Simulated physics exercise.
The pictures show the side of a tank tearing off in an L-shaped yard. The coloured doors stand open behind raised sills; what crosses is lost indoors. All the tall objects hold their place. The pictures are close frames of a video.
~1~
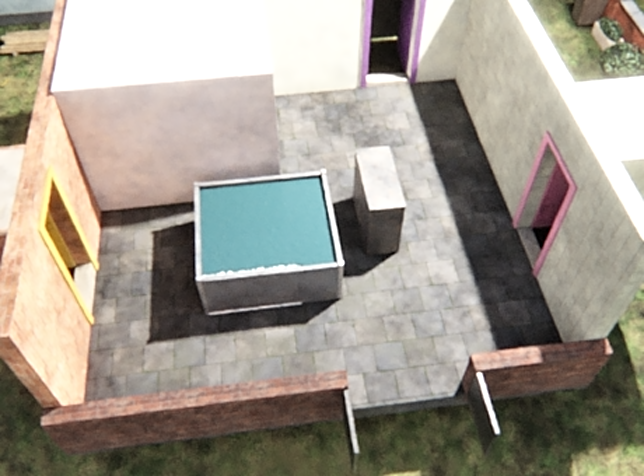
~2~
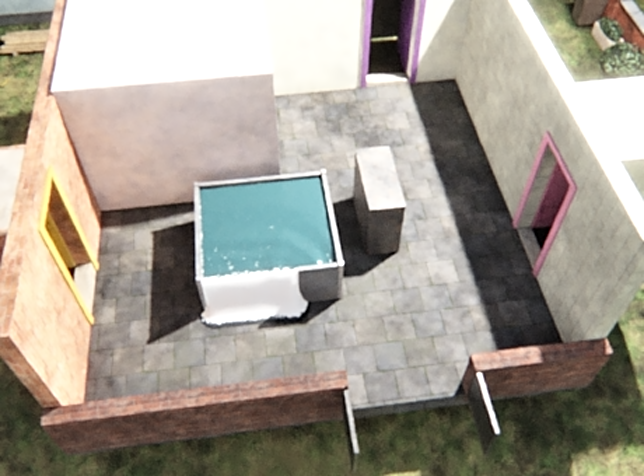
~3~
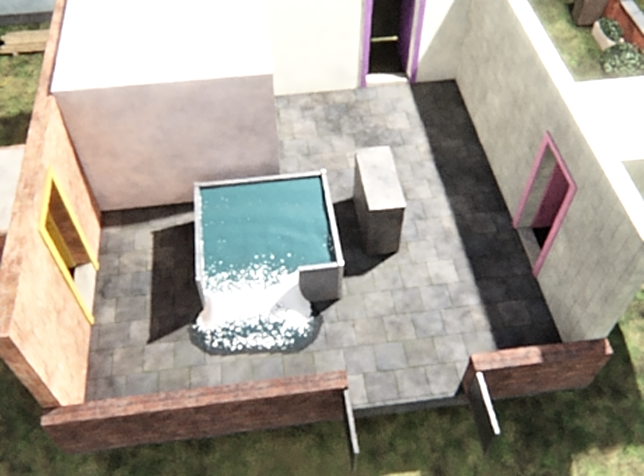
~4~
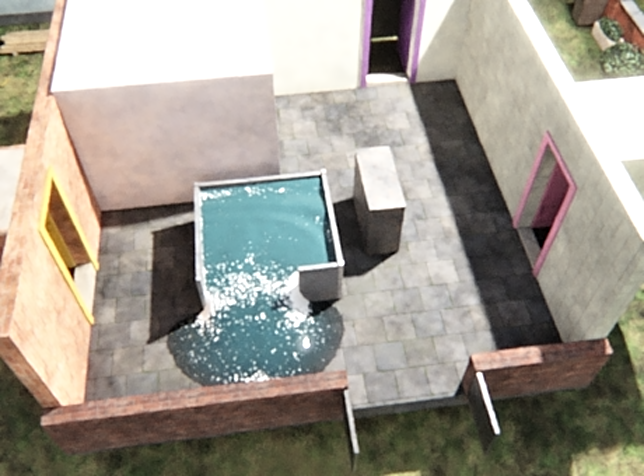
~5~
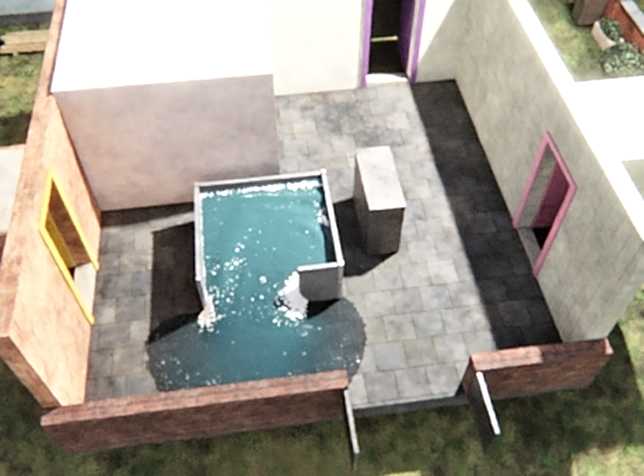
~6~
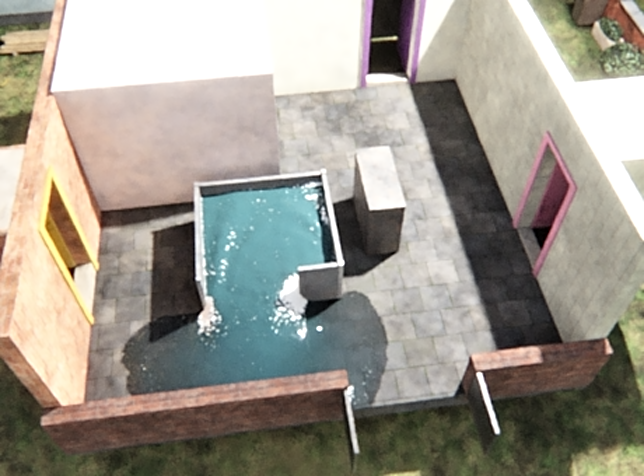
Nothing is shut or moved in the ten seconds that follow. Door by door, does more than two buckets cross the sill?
The purple door holds within the limit; the yellow door holds within the limit; the pink door floods.
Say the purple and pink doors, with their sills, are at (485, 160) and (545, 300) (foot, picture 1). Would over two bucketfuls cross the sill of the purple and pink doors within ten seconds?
One by one: The purple one is under, the pink one passes that mark.
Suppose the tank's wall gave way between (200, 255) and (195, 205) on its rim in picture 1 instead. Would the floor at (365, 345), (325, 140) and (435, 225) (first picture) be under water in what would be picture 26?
In turn: Under water, not flooded, no water.
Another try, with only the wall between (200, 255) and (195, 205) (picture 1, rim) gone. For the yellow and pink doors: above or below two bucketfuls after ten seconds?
My reading: Yellow door passes that mark; pink door is over.
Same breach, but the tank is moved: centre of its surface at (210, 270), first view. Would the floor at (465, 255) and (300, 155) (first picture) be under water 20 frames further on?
One after the other: Awash, no water.
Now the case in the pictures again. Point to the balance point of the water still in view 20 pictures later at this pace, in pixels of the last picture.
Roughly at (250, 305).
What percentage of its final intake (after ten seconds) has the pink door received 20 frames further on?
About 15 per cent.
A moment on, water covers 20 % of the floor; the purple door not reached, the yellow door not reached, the pink door not reached.
Next, water covers 35 % of the floor; the purple door not reached, the yellow door wet at the sill, nothing in, the pink door not reached.
Then, water covers 60 % of the floor; the purple door not reached, the yellow door wet at the sill, nothing in, the pink door under two buckets in.
Later, water covers 85 % of the floor; the purple door not reached, the yellow door wet at the sill, nothing in, the pink door over two buckets in.
In the end, water covers 95 % of the floor; the purple door wet at the sill, nothing in, the yellow door wet at the sill, nothing in, the pink door over two buckets in.
